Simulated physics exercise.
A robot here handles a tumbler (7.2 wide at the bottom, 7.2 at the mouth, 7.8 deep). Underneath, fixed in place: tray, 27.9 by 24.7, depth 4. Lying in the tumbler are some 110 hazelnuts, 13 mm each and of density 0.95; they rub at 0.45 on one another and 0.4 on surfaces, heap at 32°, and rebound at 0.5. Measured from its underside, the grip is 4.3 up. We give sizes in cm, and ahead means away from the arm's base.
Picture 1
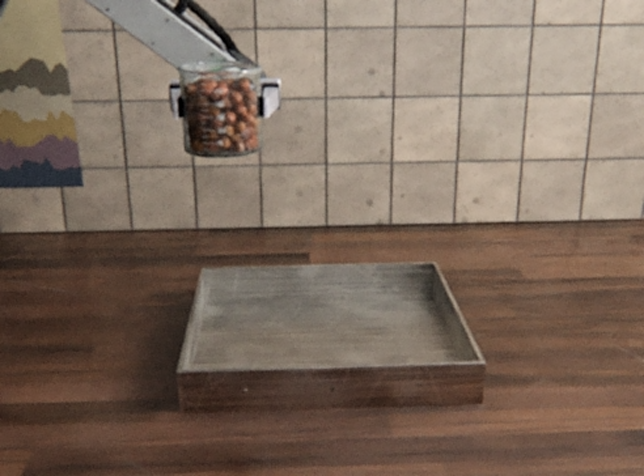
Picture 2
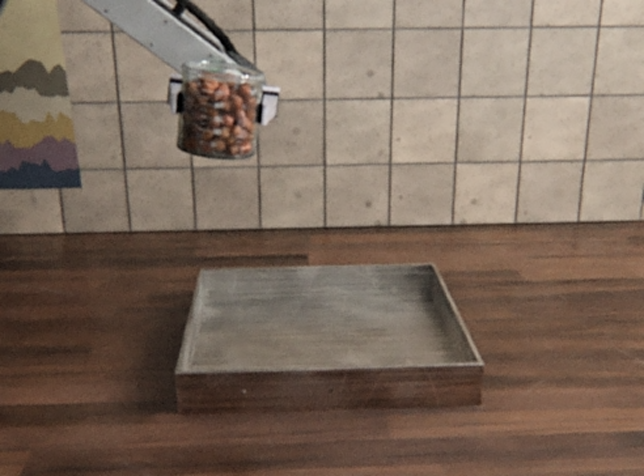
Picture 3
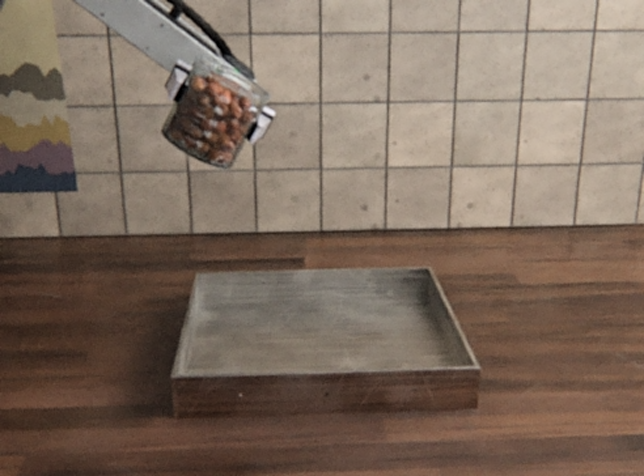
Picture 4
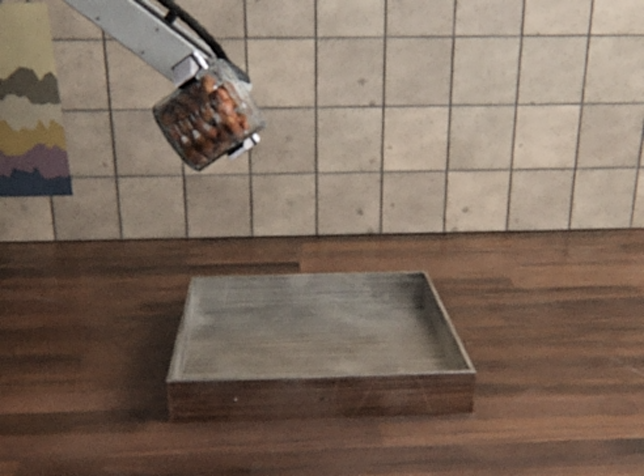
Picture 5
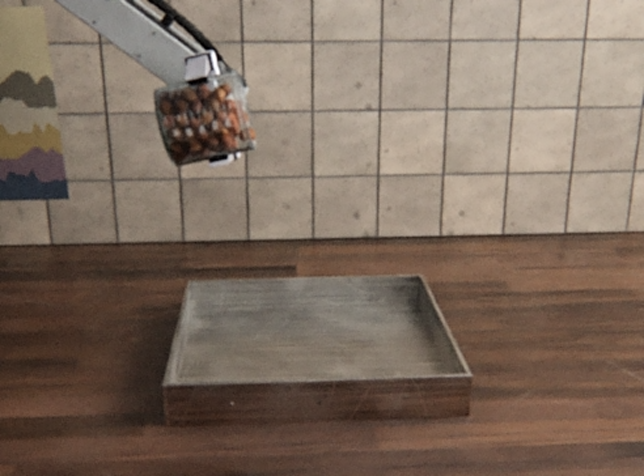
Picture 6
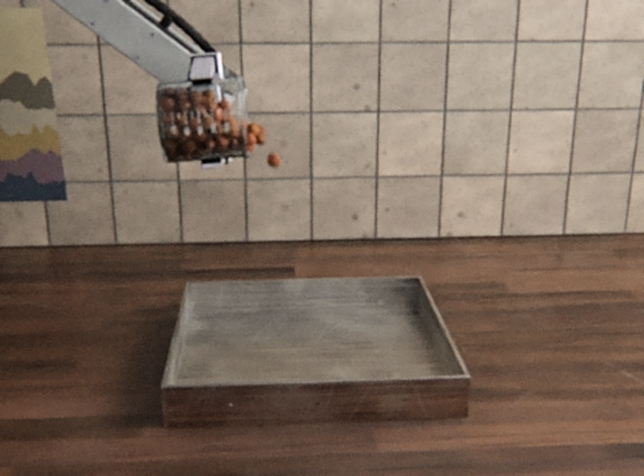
A robotic arm grips a clear glass tumbler packed with reddish-brown hazelnuts at the upper left, above a wooden counter seen from the front and slightly above, with beige square tiles behind. A shallow grey-brown wooden tray sits below, and a patterned hanging shows at the left edge. The arm tilts the tumbler rightward onto its side and a few nuts emerge, while the view drifts slightly.
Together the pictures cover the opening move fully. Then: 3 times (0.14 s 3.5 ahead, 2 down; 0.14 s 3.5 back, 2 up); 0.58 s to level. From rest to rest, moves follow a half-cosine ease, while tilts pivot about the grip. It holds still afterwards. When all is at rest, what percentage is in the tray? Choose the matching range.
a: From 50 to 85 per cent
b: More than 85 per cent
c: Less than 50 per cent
Option a: From 50 to 85 per cent.
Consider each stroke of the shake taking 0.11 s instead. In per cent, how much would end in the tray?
About 70 per cent in that case.
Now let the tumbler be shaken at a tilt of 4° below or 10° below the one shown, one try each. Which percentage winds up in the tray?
55 and 35 percent.
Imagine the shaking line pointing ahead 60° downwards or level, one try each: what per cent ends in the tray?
I'd say close to 40 percent for the first and close to 80 percent for the second.
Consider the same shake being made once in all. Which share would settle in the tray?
Result: Approximately 40 per cent.
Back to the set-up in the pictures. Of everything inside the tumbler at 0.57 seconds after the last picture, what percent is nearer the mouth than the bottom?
Around 45 per cent of it.
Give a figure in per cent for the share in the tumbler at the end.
Roughly 35 percent.
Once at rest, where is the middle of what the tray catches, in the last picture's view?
Around (349, 346) in the last view.
Then, 0.57 s later, tilted 86° forward, highest piece 27 above the table; 56 in the tumbler, 44 in the tray, 13 in flight or on a rim.
Then, 1.14 s later, tilted 42° forward, highest piece 27 above the table; 72 in the tray, 40 in the tumbler, 1 in flight or on a rim.
Then, 1.62 s later, level, highest piece 28 above the table; 73 in the tray, 40 in the tumbler.
Then, 2.67 s later, level, highest piece 28 above the table; 73 in the tray, 40 in the tumbler.
At rest, 73 in the tray, 40 in the tumbler. That is 65 % in the tray.
